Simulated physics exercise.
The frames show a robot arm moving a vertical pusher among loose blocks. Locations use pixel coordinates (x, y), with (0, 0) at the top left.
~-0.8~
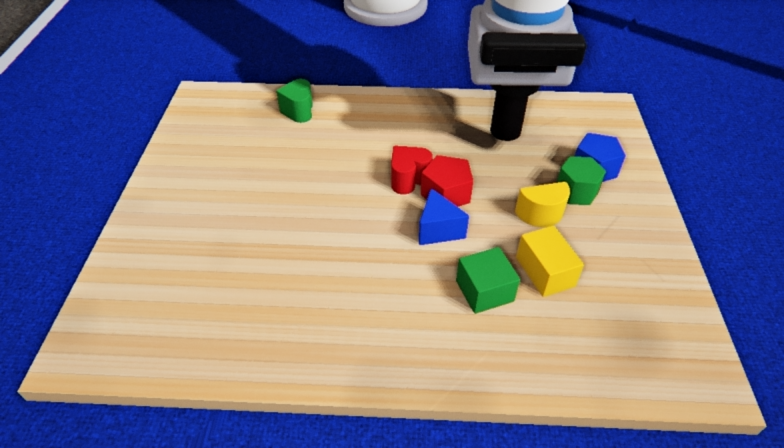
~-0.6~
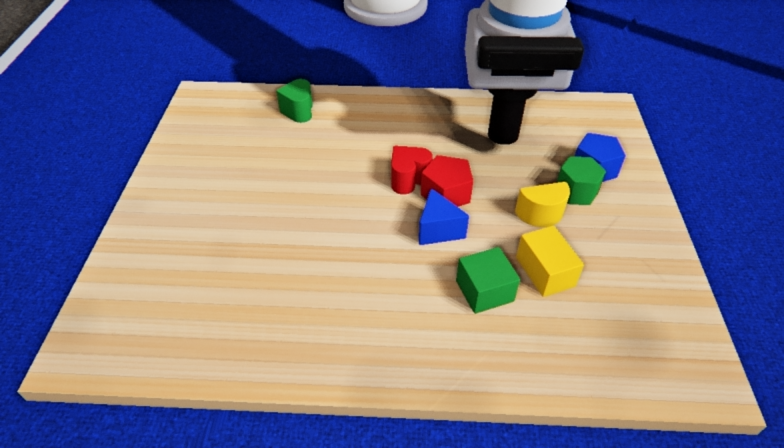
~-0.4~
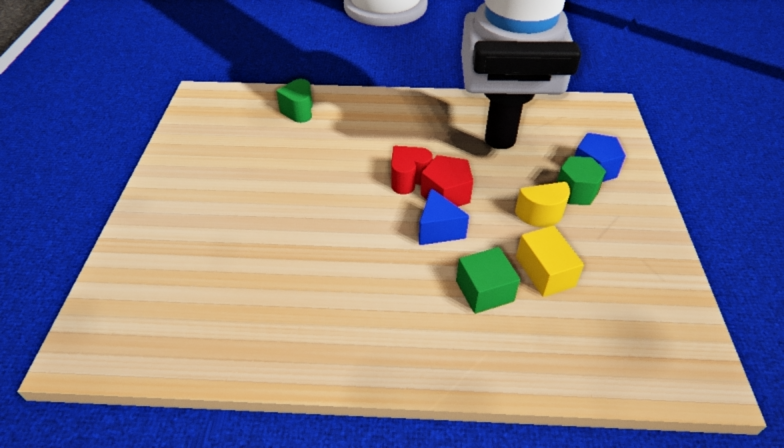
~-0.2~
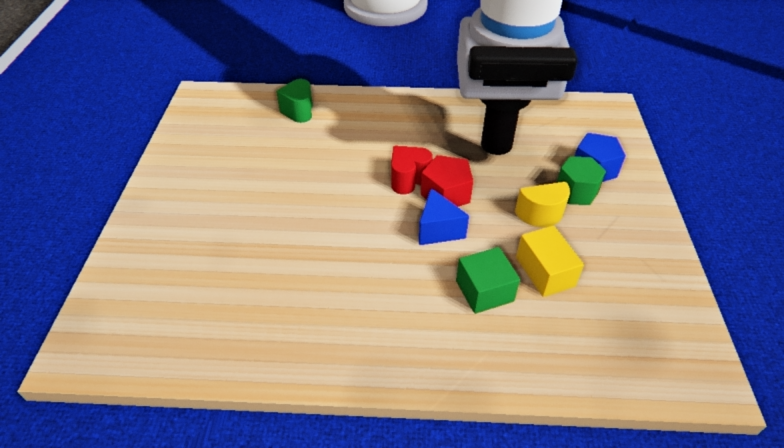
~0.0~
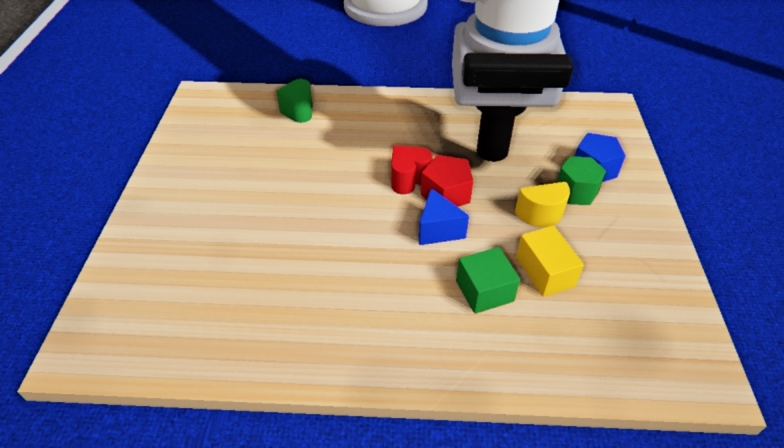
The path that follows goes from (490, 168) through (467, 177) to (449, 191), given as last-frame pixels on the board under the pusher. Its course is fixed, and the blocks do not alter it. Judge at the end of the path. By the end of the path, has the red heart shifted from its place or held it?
That block will keep its spot.
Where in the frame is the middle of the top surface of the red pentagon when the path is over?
(419, 187)
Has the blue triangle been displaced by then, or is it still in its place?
Displaced, by a centimetre or more.
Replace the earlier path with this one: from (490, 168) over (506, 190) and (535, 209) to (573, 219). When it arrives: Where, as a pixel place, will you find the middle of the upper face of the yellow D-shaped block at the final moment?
Its top middle is near (593, 219).
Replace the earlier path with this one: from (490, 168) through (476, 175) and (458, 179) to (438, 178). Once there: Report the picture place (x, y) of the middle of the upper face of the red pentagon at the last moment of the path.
Its top middle is near (423, 181).
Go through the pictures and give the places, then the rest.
The first picture shows lower end of the pusher at (505, 132), tops of blocks, red heart at (409, 157), blue triangle at (440, 208), red pentagon at (449, 171).
The second picture shows pusher at (503, 136), blocks as before.
The third picture shows pusher at (500, 140), blocks as before.
The fourth picture shows pusher at (496, 145), blocks as before.
The fifth picture shows pusher at (492, 152), red heart at (409, 157), blue triangle at (440, 208), red pentagon at (449, 171).
On the path given first. Halfway along, pusher at (469, 162); red pentagon at (442, 175).
At the end, pusher at (451, 175); red heart not moved; blue triangle at (432, 216), turned 50° anticlockwise; red pentagon at (419, 187).
